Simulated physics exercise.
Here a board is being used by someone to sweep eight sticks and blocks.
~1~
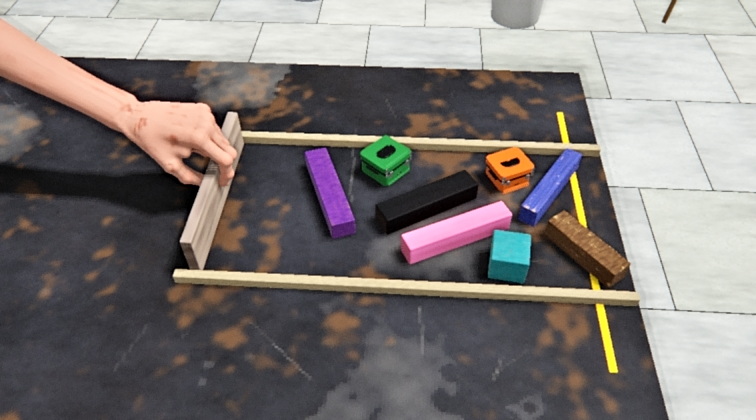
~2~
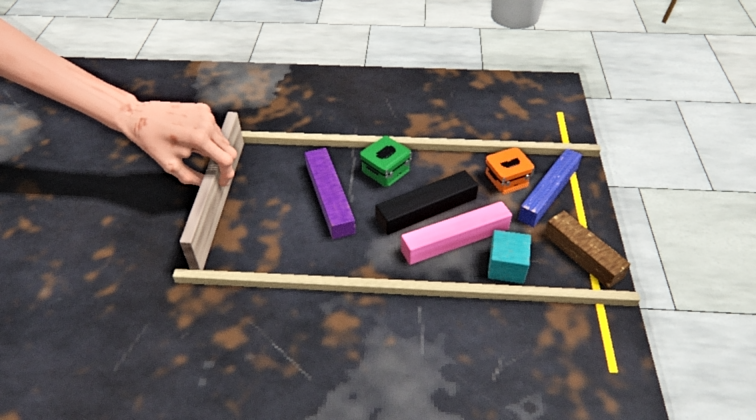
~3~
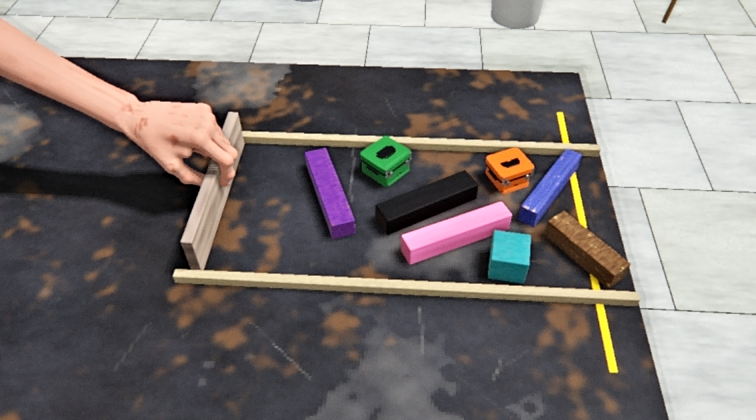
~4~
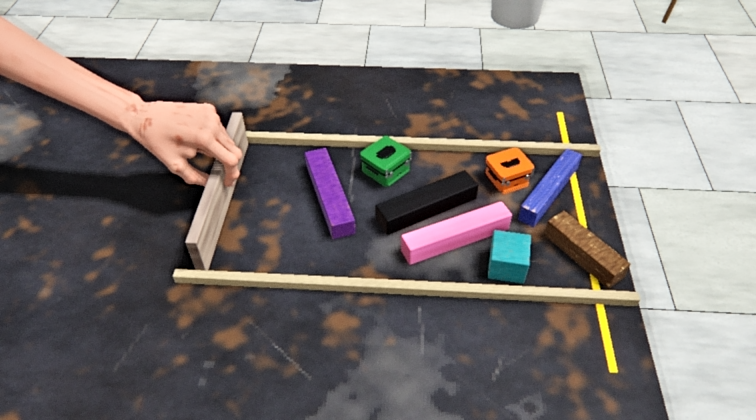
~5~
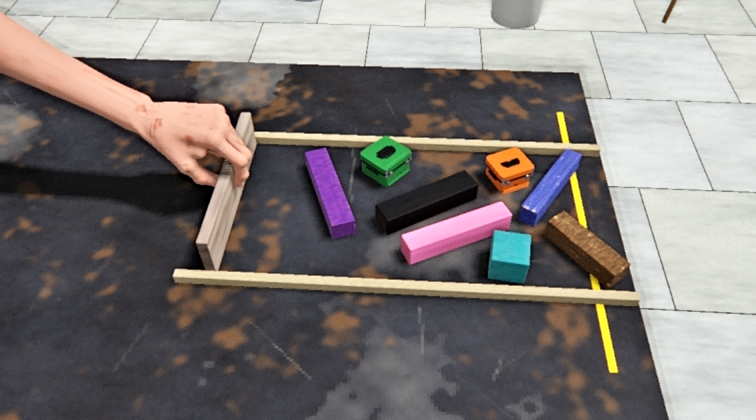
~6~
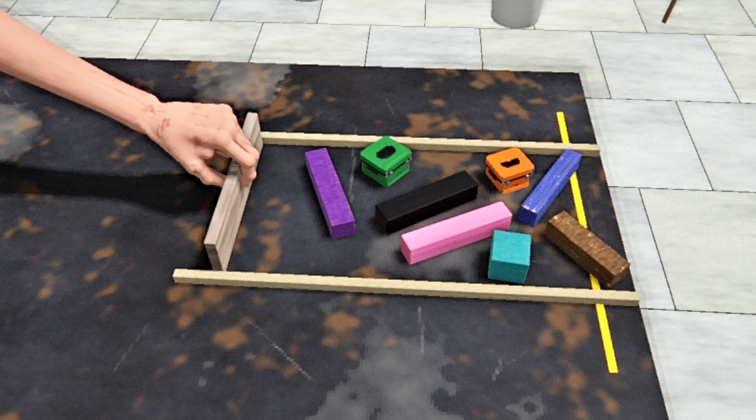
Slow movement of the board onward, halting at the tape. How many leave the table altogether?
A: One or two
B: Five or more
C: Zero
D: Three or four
The answer is B.
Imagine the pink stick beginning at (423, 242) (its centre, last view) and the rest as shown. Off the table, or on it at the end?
From that start it falls away.
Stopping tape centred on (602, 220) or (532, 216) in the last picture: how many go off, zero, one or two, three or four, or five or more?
In order: 5 or more, then either three or four.
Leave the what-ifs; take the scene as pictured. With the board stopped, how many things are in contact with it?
That comes to 1.
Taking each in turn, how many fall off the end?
7, precisely.
Soon after, none off yet; brown bar at rest near (586, 249); blue bar at rest near (551, 187); orange case at rest near (509, 171).
In the end, the number that fall off is five or more; gone, green case, black stick, pink stick, turquoise block, orange case, blue bar and brown bar.
